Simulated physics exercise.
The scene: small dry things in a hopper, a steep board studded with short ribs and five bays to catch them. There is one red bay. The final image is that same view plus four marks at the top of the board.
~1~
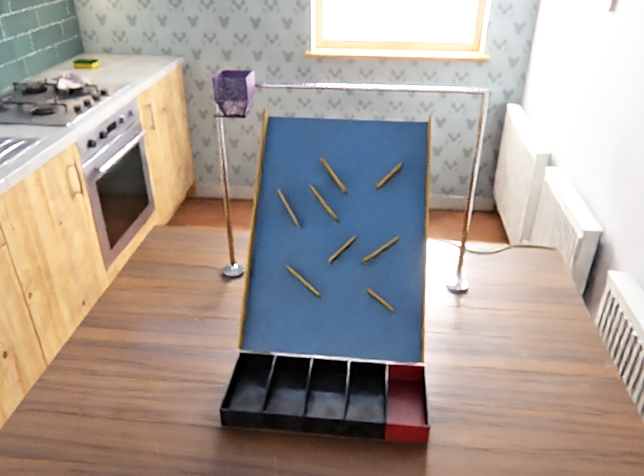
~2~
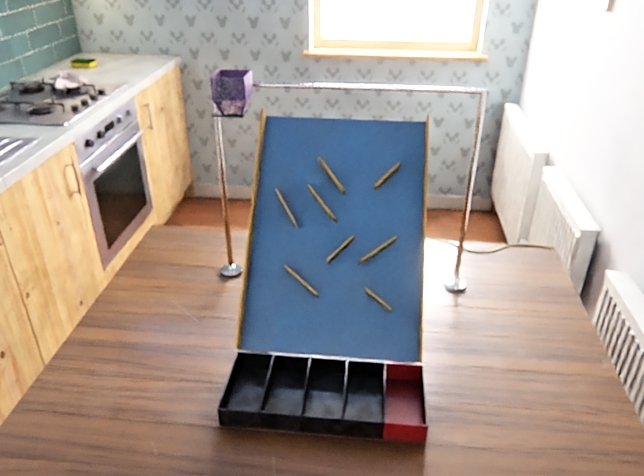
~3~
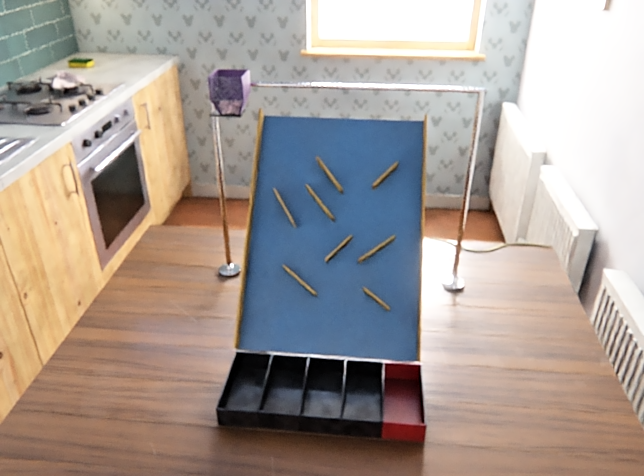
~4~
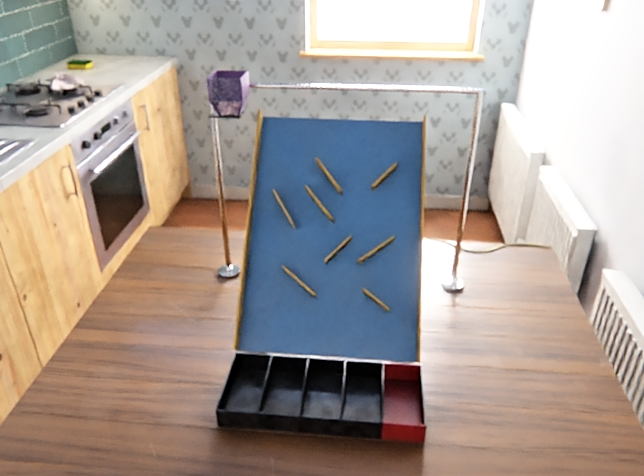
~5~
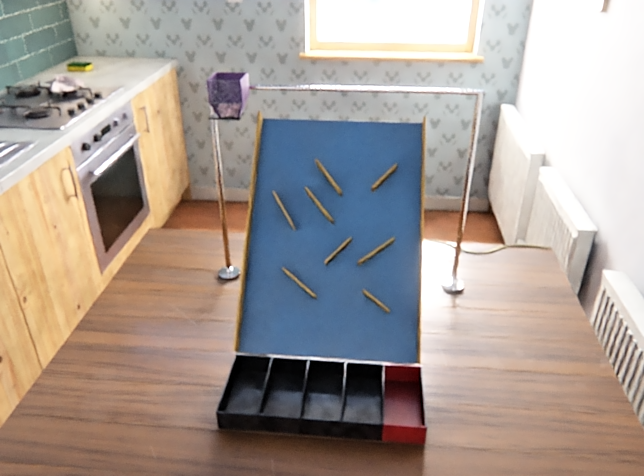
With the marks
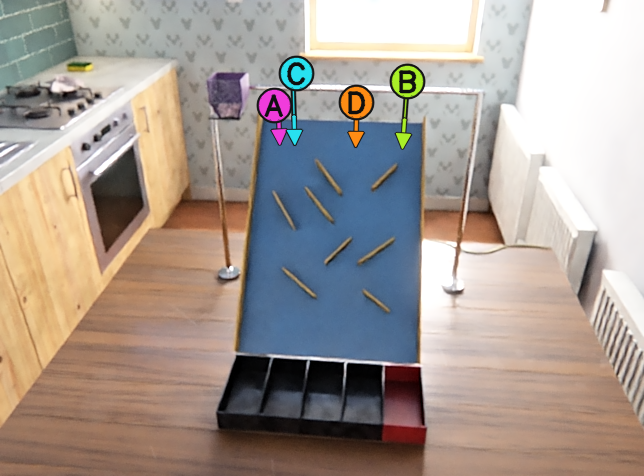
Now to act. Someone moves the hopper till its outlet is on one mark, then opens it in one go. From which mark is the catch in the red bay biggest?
Go for B.
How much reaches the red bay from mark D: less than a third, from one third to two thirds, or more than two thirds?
Mark D gives less than a third.
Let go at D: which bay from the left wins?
It is the third one.
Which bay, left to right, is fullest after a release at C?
It is the fourth one.
On the marked copy, mark A meets the board at (279, 139); mark B meets the board at (402, 143); mark C meets the board at (294, 139); mark D meets the board at (355, 141).
For mark A, a small part in the red bay, about half in other bays, about a third outside the box.
For mark B, about half in the red bay, about a third in other bays, about a quarter outside the box.
For mark C, a small part in the red bay, most in other bays, a small part outside the box.
For mark D, none in the red bay, nearly all in other bays, a small part outside the box.
